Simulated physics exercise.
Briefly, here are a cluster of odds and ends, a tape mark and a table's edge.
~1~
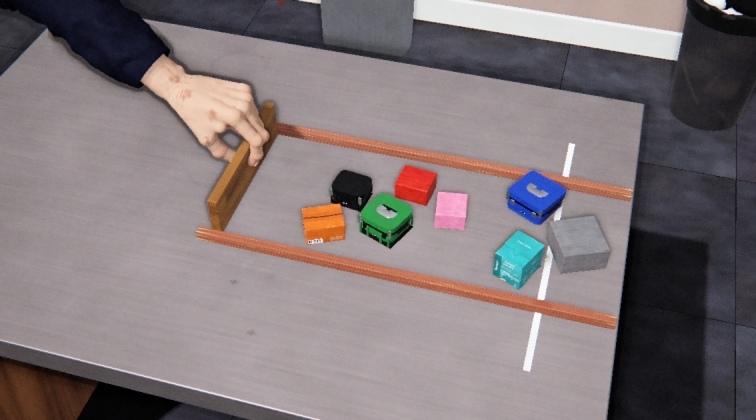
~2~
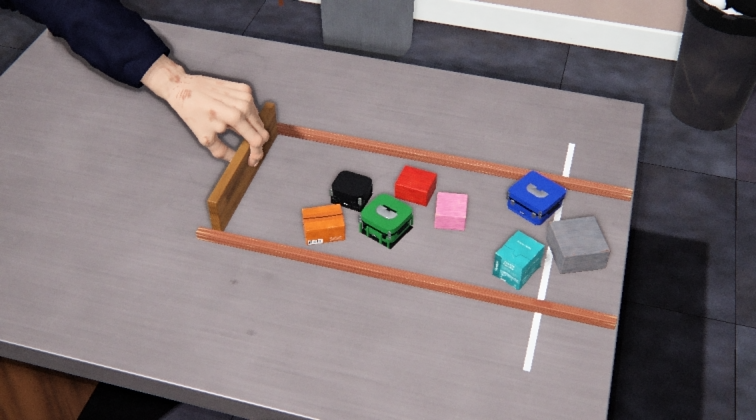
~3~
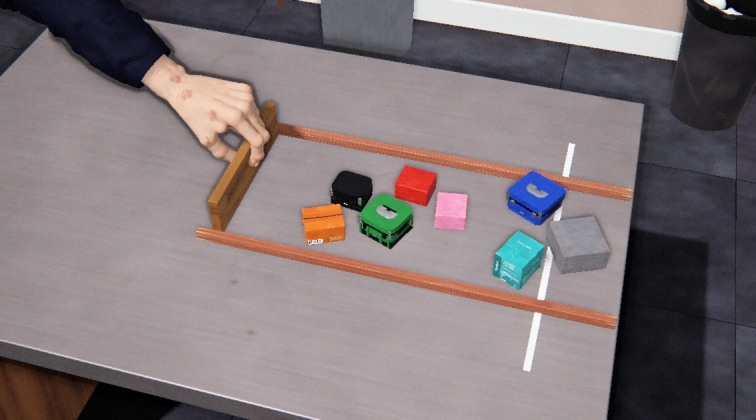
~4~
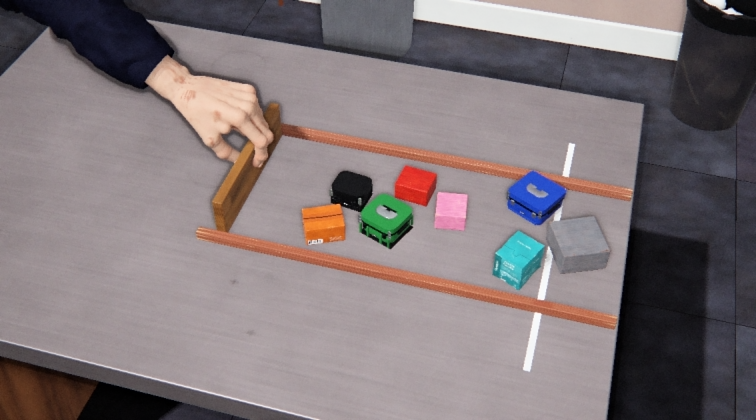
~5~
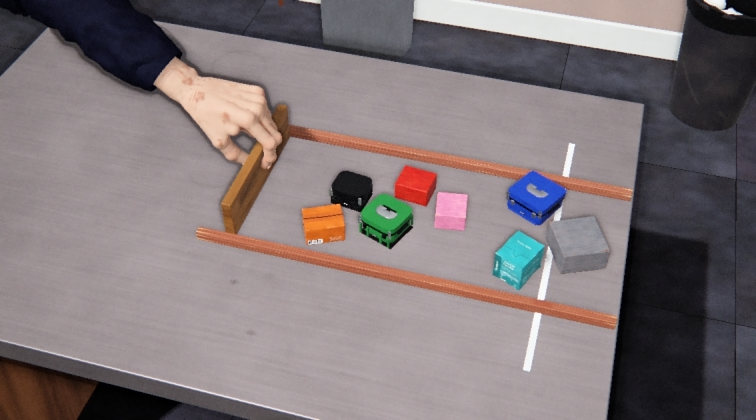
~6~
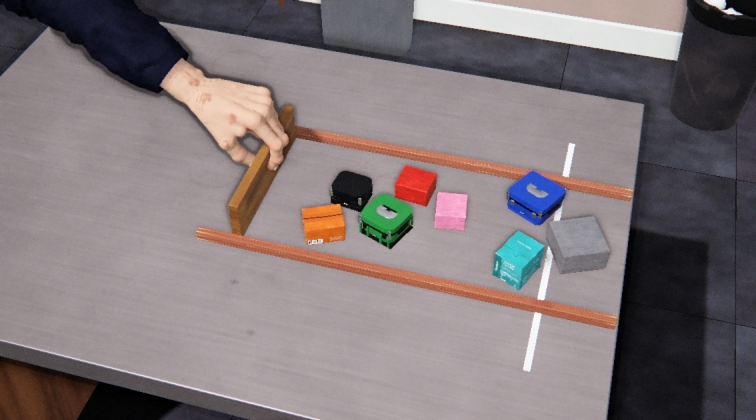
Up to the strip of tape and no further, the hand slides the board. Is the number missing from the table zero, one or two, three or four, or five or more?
The push knocks just one or two off.
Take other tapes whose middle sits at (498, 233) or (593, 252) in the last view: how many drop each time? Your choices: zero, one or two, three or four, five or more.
Count at position one: No fall at all; at position two: 5 or more.
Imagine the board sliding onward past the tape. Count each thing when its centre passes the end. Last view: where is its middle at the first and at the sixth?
First about (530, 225), next about (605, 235).
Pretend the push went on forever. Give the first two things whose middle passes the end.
Order, earliest first: The grey block; the turquoise box.
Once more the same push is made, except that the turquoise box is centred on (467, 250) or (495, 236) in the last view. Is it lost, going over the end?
At the first place it rests in place, and at the second it goes off the edge.
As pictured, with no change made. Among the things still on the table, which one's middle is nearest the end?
It is the turquoise box.
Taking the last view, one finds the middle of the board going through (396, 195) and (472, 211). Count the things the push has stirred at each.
5, then 7.
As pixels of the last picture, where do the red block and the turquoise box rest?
The first comes to rest at (576, 198), and the second at (616, 291).
A little later, none off yet; grey block at rest near (578, 245); blue case at rest near (536, 199); turquoise box at rest near (518, 260).
When it is over, the number that fall off is one or two; down, grey block.
